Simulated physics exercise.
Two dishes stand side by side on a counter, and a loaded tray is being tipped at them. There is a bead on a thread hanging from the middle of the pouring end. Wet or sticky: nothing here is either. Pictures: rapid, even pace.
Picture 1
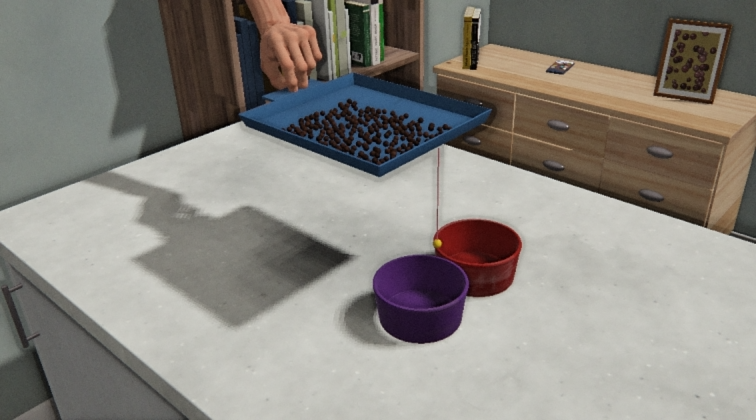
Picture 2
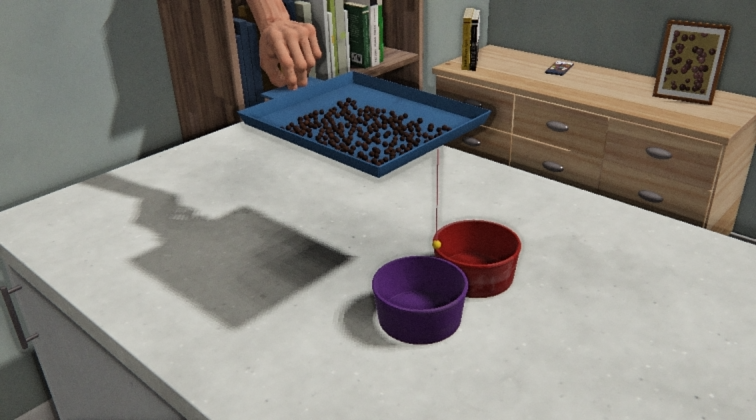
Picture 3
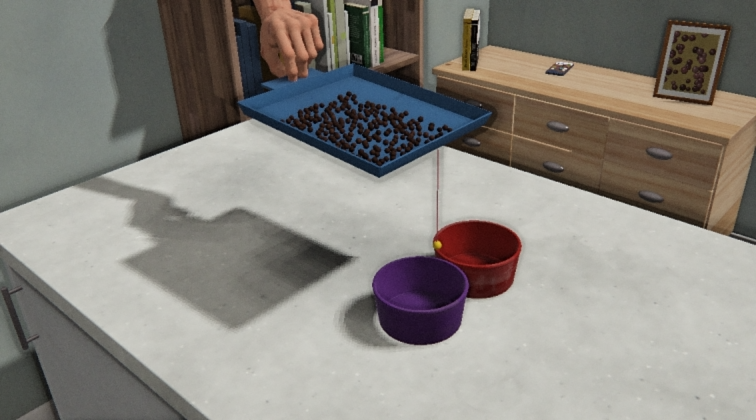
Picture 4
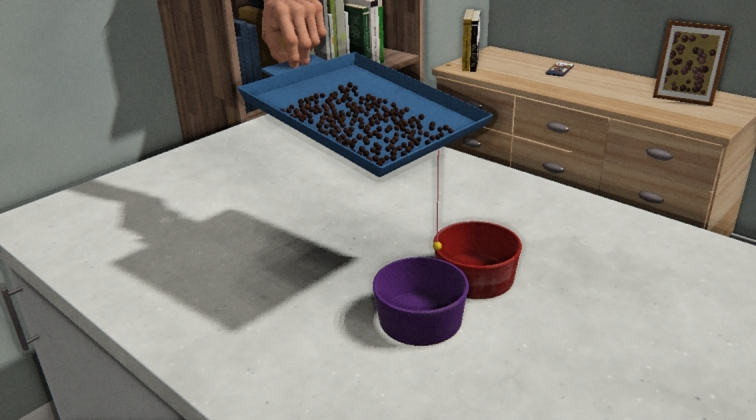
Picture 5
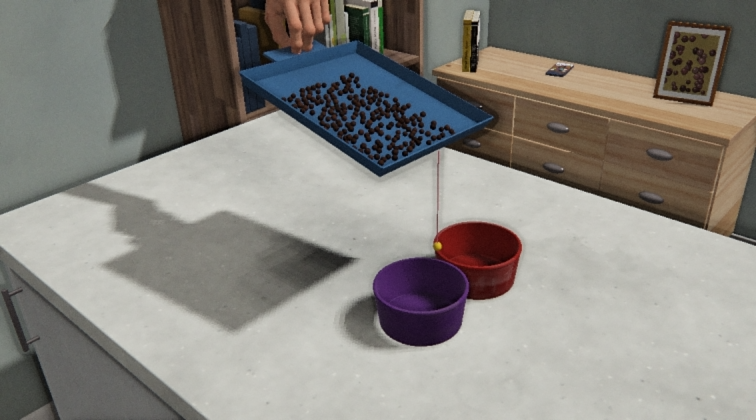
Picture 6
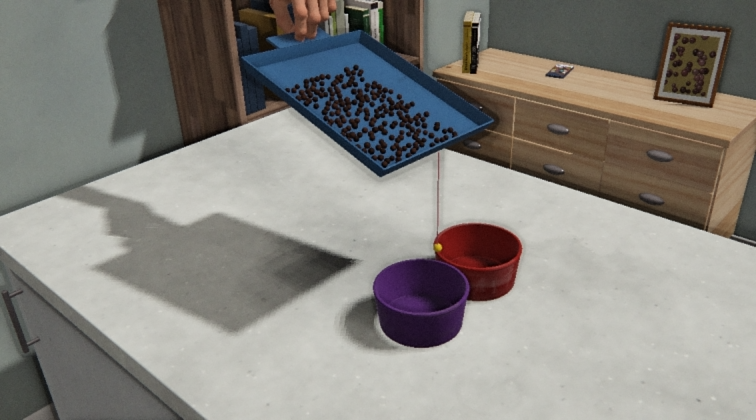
A hand steadily tilts a blue tray of dark berries above purple and red bowls.
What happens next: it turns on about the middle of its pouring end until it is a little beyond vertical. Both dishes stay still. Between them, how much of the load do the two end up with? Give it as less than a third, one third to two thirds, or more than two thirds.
The two end up with more than two thirds of the load.
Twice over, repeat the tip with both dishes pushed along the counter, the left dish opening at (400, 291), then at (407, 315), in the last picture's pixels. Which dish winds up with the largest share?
First placement: The rightmost one; second placement: The rightmost one.
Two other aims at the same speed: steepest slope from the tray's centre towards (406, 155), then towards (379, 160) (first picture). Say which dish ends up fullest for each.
Order of results: The left-placed dish, followed by the left-placed dish.
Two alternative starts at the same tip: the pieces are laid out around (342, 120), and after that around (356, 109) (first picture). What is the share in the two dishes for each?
Roughly 70 % and then 80 %.
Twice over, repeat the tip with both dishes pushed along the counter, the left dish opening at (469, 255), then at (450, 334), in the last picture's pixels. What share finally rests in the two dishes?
First position: Some 70 %; second position: Some 30 %.
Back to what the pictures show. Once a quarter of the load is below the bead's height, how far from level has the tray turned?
At about 100°.
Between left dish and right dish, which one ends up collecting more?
The winner is the right-hand dish.
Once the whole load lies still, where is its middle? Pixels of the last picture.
Close to (478, 285) in the last picture.
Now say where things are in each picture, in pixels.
Corners of the pouring end at (379, 163) and (485, 110), level; middle of the load at (361, 132), allspice berries; left dish at (457, 314); right dish at (512, 270); bead on its thread at (437, 244), in the first picture.
Corners of the pouring end at (379, 164) and (485, 111), level; middle of the load at (361, 132), in the second picture.
Corners of the pouring end at (380, 164) and (486, 112), tipped barely, lowest at the right corner; middle of the load at (361, 128), in the third picture.
Corners of the pouring end at (381, 164) and (487, 114), tipped a little, lowest at the right corner; middle of the load at (362, 123), in the fourth picture.
Corners of the pouring end at (382, 164) and (487, 116), tipped a little, lowest at the right corner; middle of the load at (363, 118), in the fifth picture.
Corners of the pouring end at (384, 165) and (488, 119), tipped clearly, lowest at the right corner; middle of the load at (367, 115); left dish at (458, 318); right dish at (513, 274), in the sixth picture.
Soon after the last picture, tray tipped steeply; nearly all on the tray; a small part in the air.
A little later, tray tipped past a quarter turn; about a quarter on the tray; a small part in the left dish; a small part in the right dish; a small part outside both; about half in the air.
Later still, tray tipped past a quarter turn; about a quarter in the left dish; about half in the right dish; about a quarter outside both.
At rest, tray tipped past a quarter turn; about a quarter in the left dish; about half in the right dish; about a quarter outside both.
